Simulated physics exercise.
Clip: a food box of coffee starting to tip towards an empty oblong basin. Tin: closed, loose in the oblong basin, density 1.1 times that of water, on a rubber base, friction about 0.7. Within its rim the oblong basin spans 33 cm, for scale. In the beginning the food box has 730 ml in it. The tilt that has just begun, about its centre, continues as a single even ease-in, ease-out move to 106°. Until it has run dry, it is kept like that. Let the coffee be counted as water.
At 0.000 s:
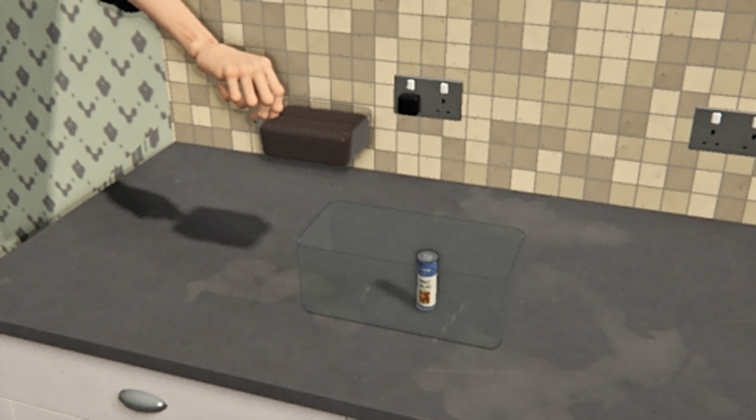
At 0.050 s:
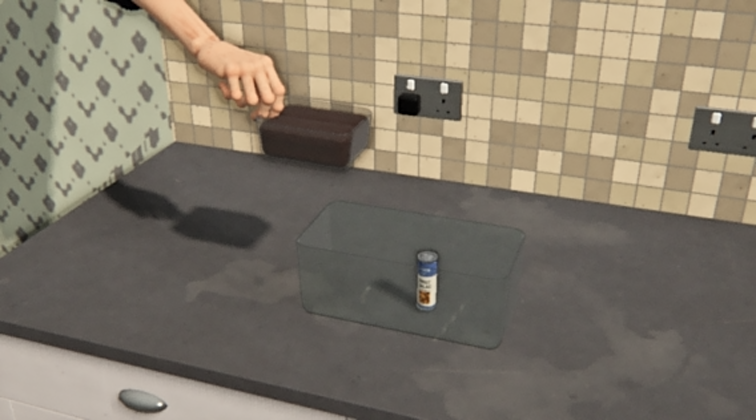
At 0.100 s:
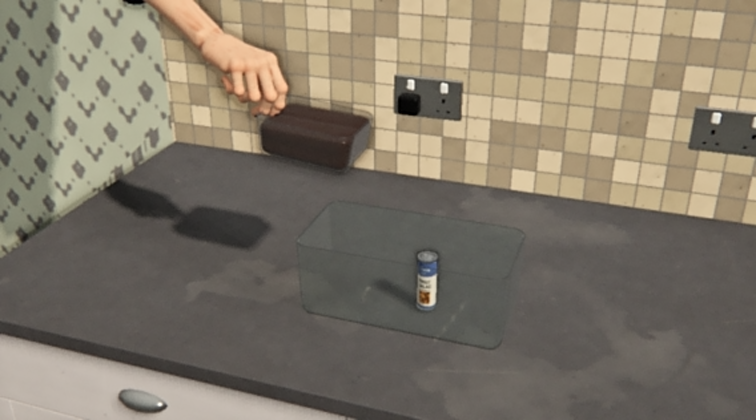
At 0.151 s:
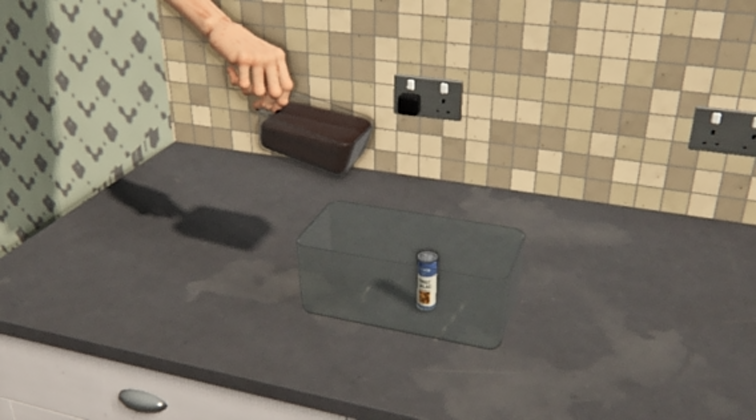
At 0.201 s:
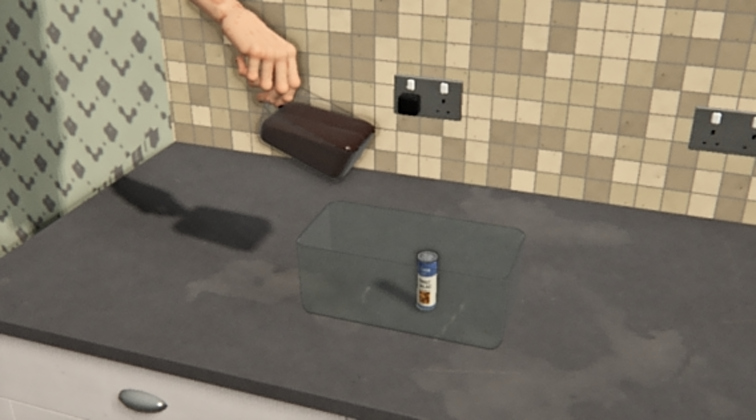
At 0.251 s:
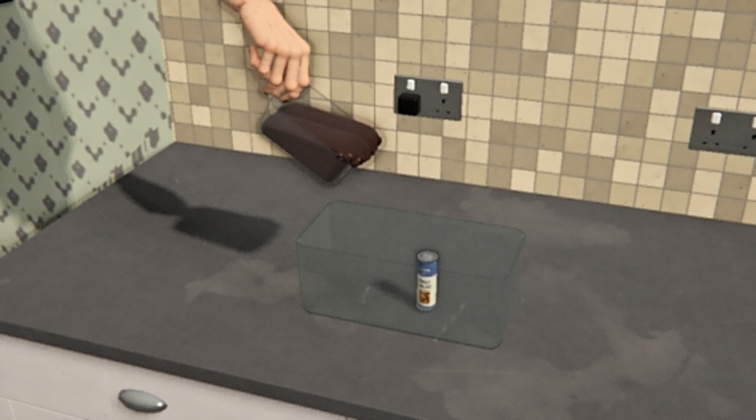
A bare hand and forearm at the upper left hold a clear box of dark brown coffee above a dark grey kitchen counter, seen from slightly above. Below stands a clear oblong basin with a small blue-and-white tin inside, before beige tiles, black sockets and green patterned wallpaper. The box tilts down to the right, slowly then faster, the hand shifting rightward as coffee crosses its lower edge, while the camera stays still.
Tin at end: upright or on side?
It will tip.
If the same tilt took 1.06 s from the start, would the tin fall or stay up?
The tin stays on its base.
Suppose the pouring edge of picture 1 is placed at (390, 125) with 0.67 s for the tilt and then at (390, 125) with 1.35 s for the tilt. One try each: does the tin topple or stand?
Trial 1 - tin stays standing; trial 2 - tin stays standing.
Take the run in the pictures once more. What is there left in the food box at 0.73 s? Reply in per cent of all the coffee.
I'd estimate some 1 per cent.
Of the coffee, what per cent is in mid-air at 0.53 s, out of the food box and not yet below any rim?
Around 42 percent.
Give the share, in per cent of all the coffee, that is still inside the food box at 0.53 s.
Around 8 percent.
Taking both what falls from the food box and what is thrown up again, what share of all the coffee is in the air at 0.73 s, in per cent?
3 per cent or so.
Then, 0.53 s in, the tilt is 95° and 8 per cent is still to pour; the tin stands where it began.
Then, 0.73 s in, the tilt is 106° and 1 per cent is still to pour; the tin leans 27°.
Then, 0.94 s in, the tilt is 106° and 0 per cent is still to pour; the tin lies on its side.
Then, 1.17 s in, the tilt is 106° and 0 per cent is still to pour; the tin lies on its side.
Finally, the tin lies on its side.
